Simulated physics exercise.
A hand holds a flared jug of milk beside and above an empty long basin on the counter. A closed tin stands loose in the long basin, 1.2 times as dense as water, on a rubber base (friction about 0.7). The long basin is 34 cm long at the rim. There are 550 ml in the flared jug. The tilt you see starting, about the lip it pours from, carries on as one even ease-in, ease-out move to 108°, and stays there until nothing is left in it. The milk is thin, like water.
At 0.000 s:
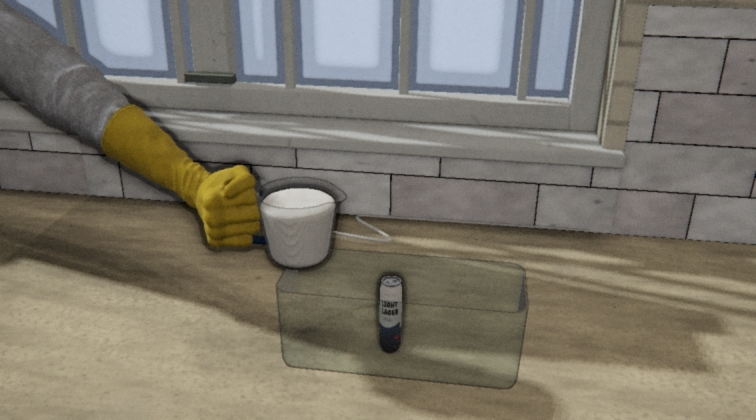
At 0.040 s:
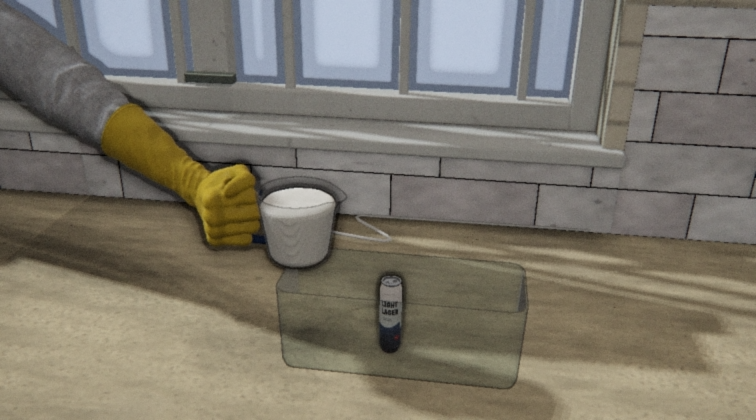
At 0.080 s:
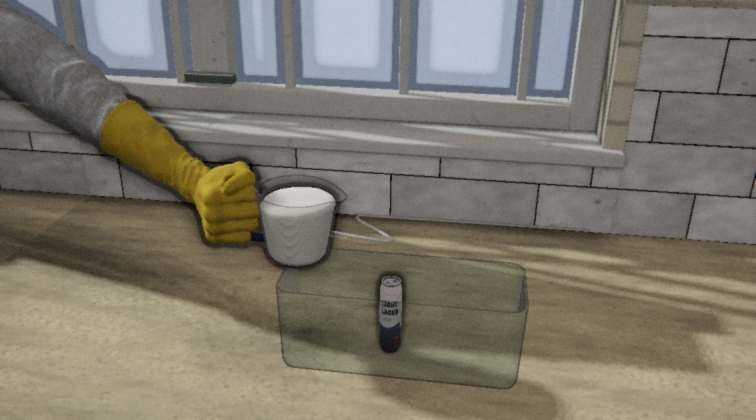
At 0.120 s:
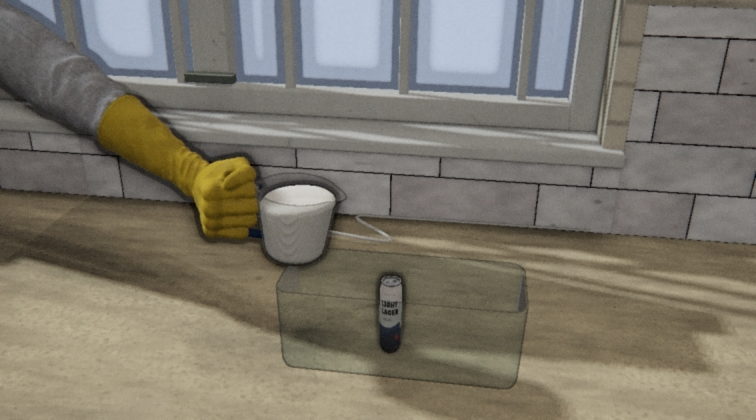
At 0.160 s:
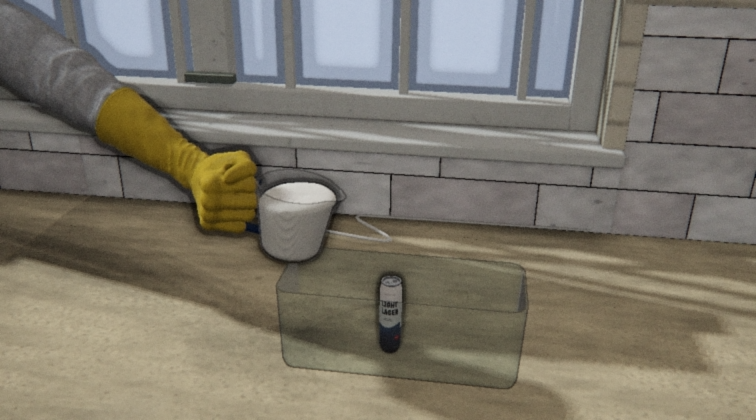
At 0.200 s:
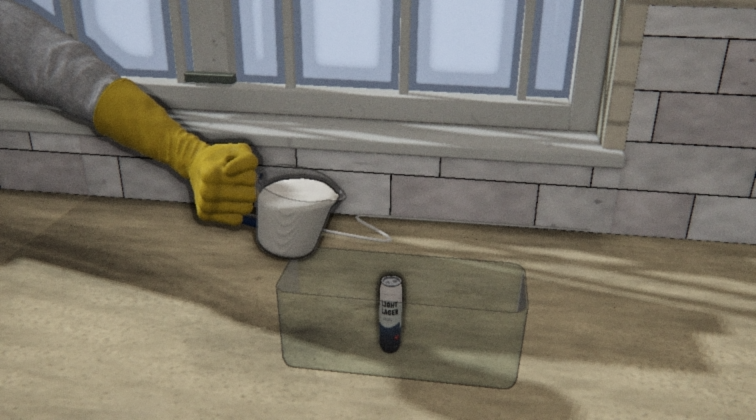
A yellow-gloved hand holding a white-filled jug above a clear basin with a small can inside, slowly tilting the jug rightward.
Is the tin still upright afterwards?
The tin keeps standing.
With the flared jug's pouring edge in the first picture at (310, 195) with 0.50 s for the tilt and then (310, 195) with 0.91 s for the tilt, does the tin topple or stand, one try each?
First it topples; then it falls.
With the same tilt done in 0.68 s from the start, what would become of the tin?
Then it remains upright.
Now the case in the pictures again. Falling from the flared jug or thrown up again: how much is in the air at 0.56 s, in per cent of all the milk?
Some 26 per cent.
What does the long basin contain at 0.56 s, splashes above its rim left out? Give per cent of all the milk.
Some 5 per cent.
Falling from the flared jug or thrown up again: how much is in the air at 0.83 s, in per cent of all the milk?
Near 30 in a hundred.
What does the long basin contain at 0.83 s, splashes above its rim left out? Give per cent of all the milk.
Near 60 in a hundred.
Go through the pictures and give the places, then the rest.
In the first frame, it leans 0°; its right rim is at (347, 197); the milk meets the walls at (264, 198) and (336, 204); the long basin's rim runs from (286, 268) to (526, 289); the tin's top is at (391, 284).
In the second frame, it leans 1°; its right rim is at (347, 197); the milk meets the walls at (264, 198) and (337, 203).
In the third frame, it leans 2°; its right rim is at (347, 197); the milk meets the walls at (264, 197) and (336, 201).
In the fourth frame, it leans 5°; its right rim is at (347, 197); the milk meets the walls at (262, 196) and (337, 200).
In the fifth frame, it leans 8°; its right rim is at (347, 197); the milk meets the walls at (262, 193) and (337, 198).
In the sixth frame, it leans 12°; its right rim is at (346, 197); the milk meets the walls at (261, 189) and (338, 195).
Then, 0.56 s in, the tilt is 74° and 70 per cent is still to pour; the tin stands where it began.
Then, 0.83 s in, the tilt is 106° and 10 per cent is still to pour; the tin stands where it began.
Then, 1.11 s in, the tilt is 108° and 0 per cent is still to pour; the tin stands where it began.
Then, 1.41 s in, the tilt is 108° and 0 per cent is still to pour; the tin stands where it began.
Finally, the tin stands where it began.
